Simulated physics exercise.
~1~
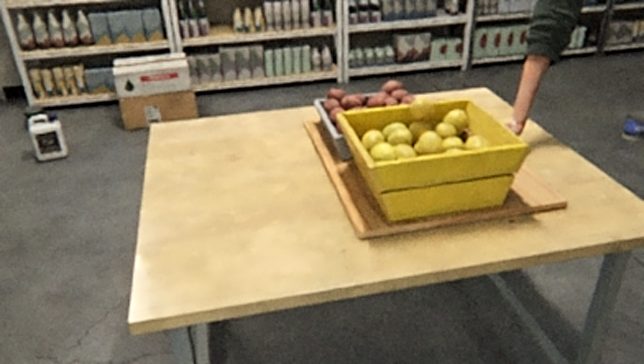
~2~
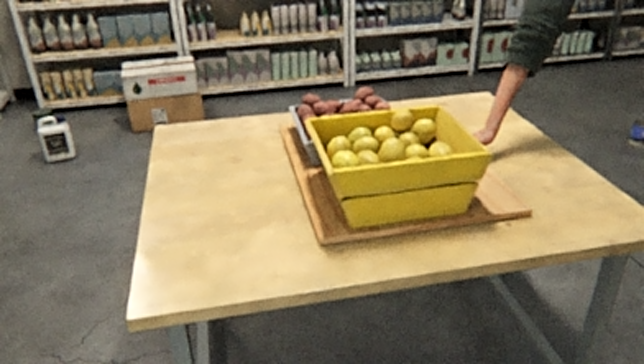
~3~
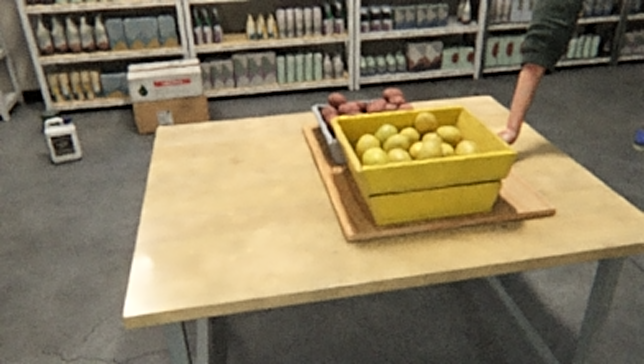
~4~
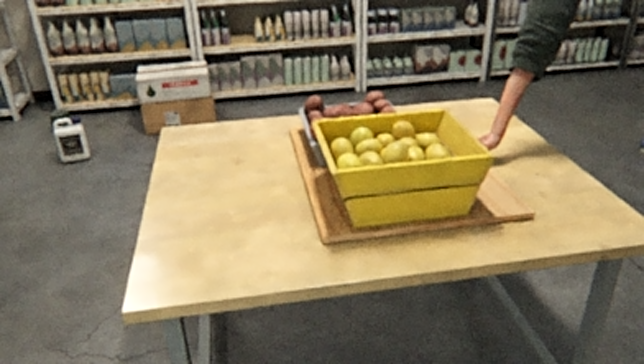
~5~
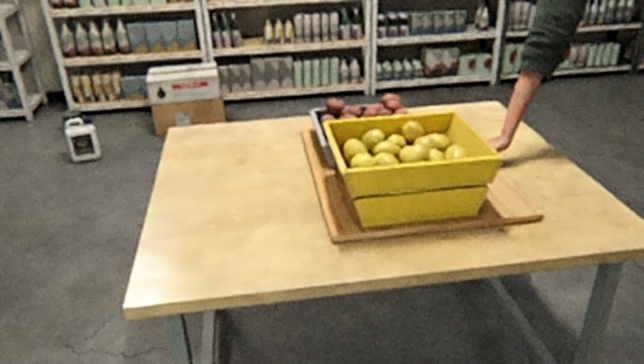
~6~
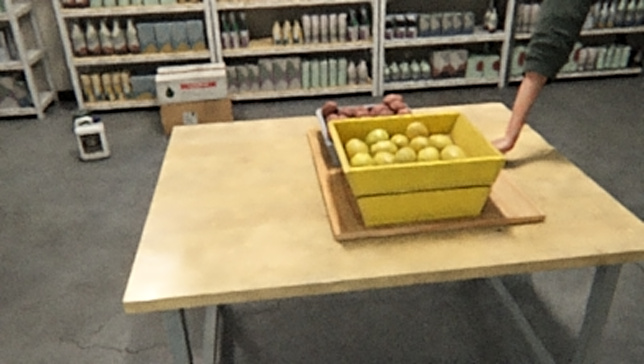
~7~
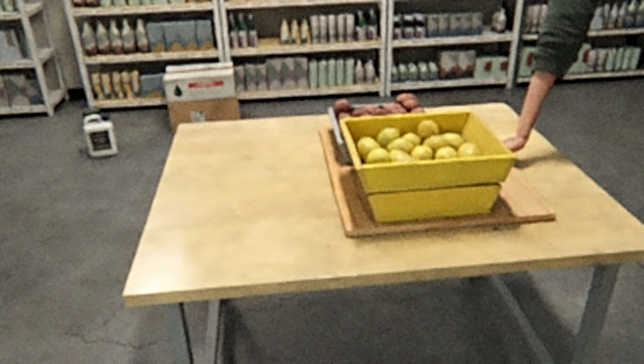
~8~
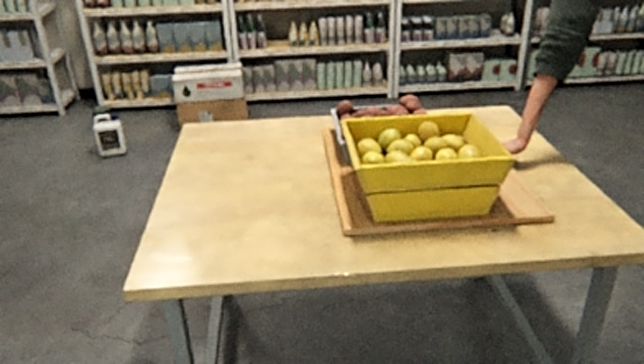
A board under two full totes slides left and right repeatedly, and nothing spills.
